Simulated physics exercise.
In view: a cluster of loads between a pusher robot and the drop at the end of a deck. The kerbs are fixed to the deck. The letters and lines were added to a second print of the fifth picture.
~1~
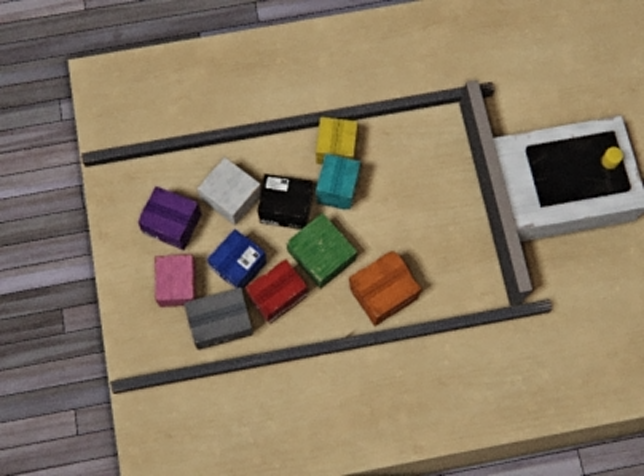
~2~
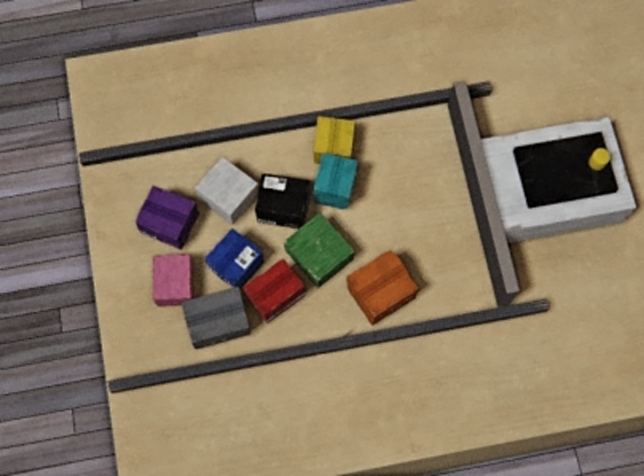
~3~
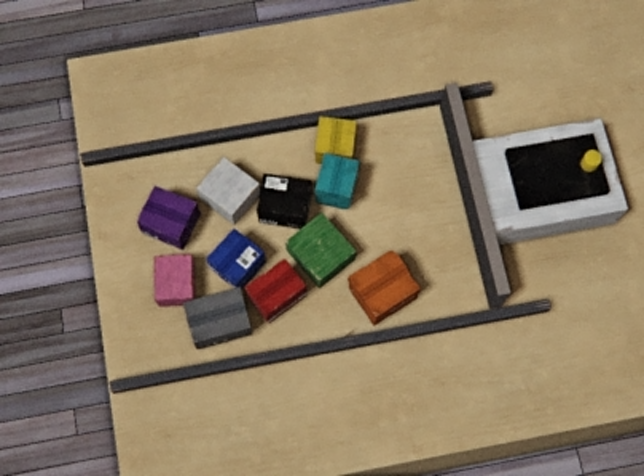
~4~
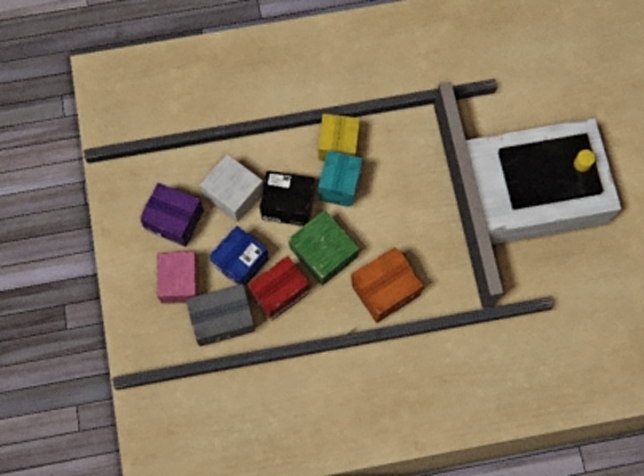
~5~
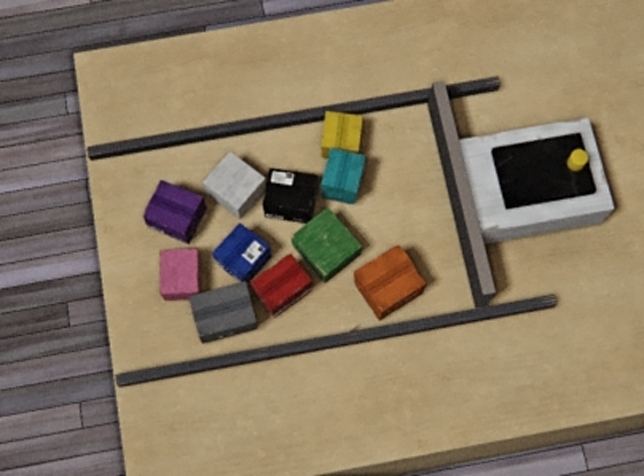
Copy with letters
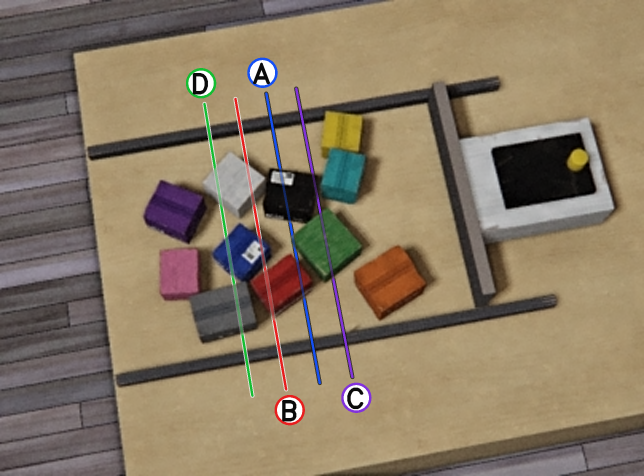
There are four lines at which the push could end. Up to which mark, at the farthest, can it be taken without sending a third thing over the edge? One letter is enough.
Up to line D.
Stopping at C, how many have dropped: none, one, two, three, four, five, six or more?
By then, none.
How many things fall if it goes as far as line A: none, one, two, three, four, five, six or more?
The count is none.
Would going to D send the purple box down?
No.
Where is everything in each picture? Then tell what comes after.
The first frame shows grey box (219, 319); white crate (230, 191); yellow box (337, 142).
The second frame shows robot (559, 170); red box (275, 291).
The third frame shows robot (551, 172); purple box (169, 218).
The fourth frame shows robot (543, 172); turquoise parcel (340, 180).
The fifth frame shows robot (537, 171); pink crate (180, 275); green crate (327, 246); grey box (224, 313).
On the marked copy, A at (292, 232); B at (260, 238); C at (323, 226); D at (227, 243).
Following D. Soon after the start, robot (452, 186); yellow box (334, 140); orange parcel (355, 283).
Later, robot (367, 201); purple box (138, 213); pink crate (161, 283).
In the end, robot (304, 212); pink crate over the edge; grey box (107, 347); one fallen.
As for the rest, A is within the limit but short; B is within the limit but short; C is within the limit but short.
